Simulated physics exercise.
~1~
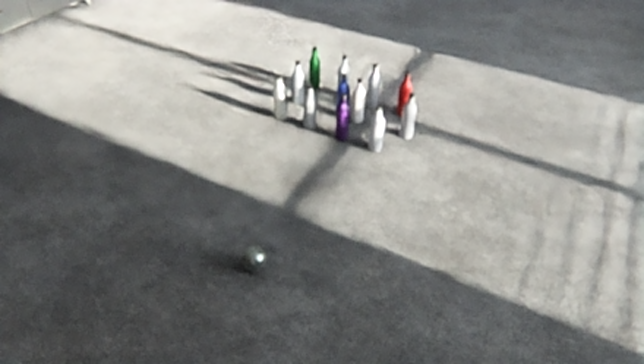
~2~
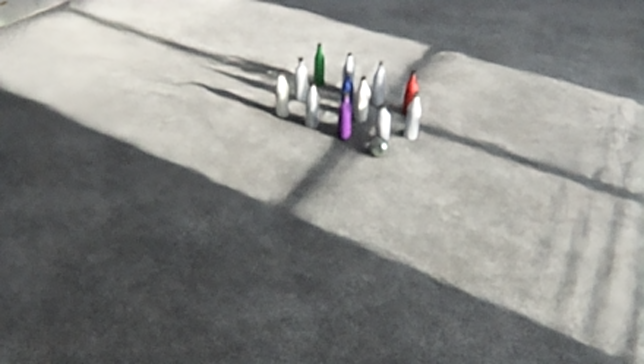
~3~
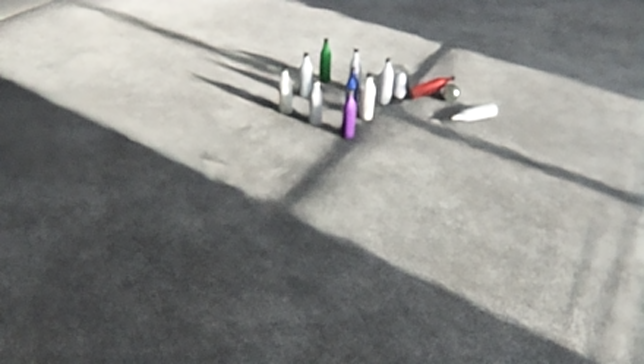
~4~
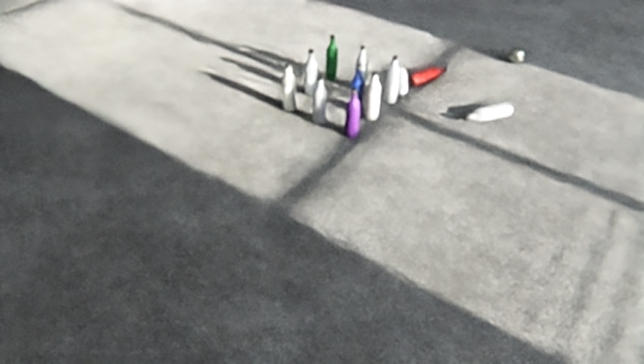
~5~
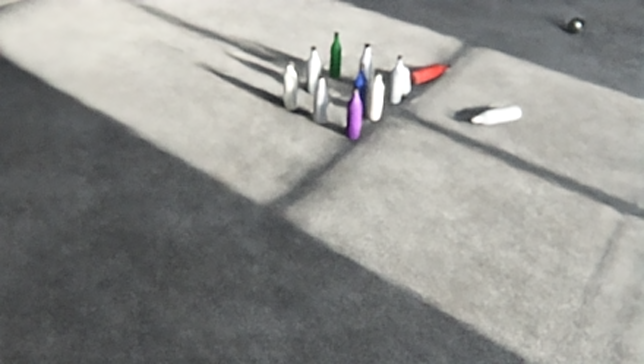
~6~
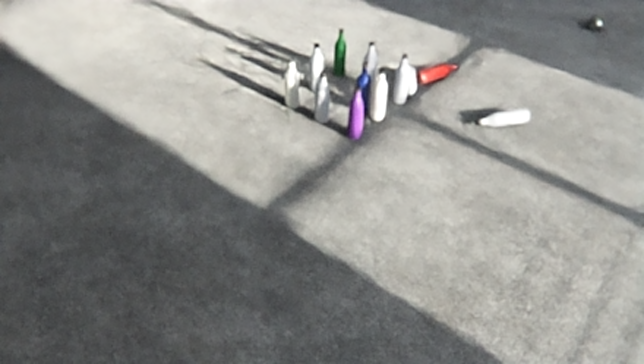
At first, a small shiny ball rolls over dark ground towards a cluster of bottles standing on a pale, sunlit strip, most of them whitish, with one green, one blue, one purple and one red. It crosses onto the strip and reaches the bottles at the near right side of the group. The ball pushes through that side, and a white bottle and the red one topple. It then rolls on, up and to the right, onto the dark ground beyond. By the end, the red bottle and a white one lie flat, while the purple, blue and green bottles still stand.
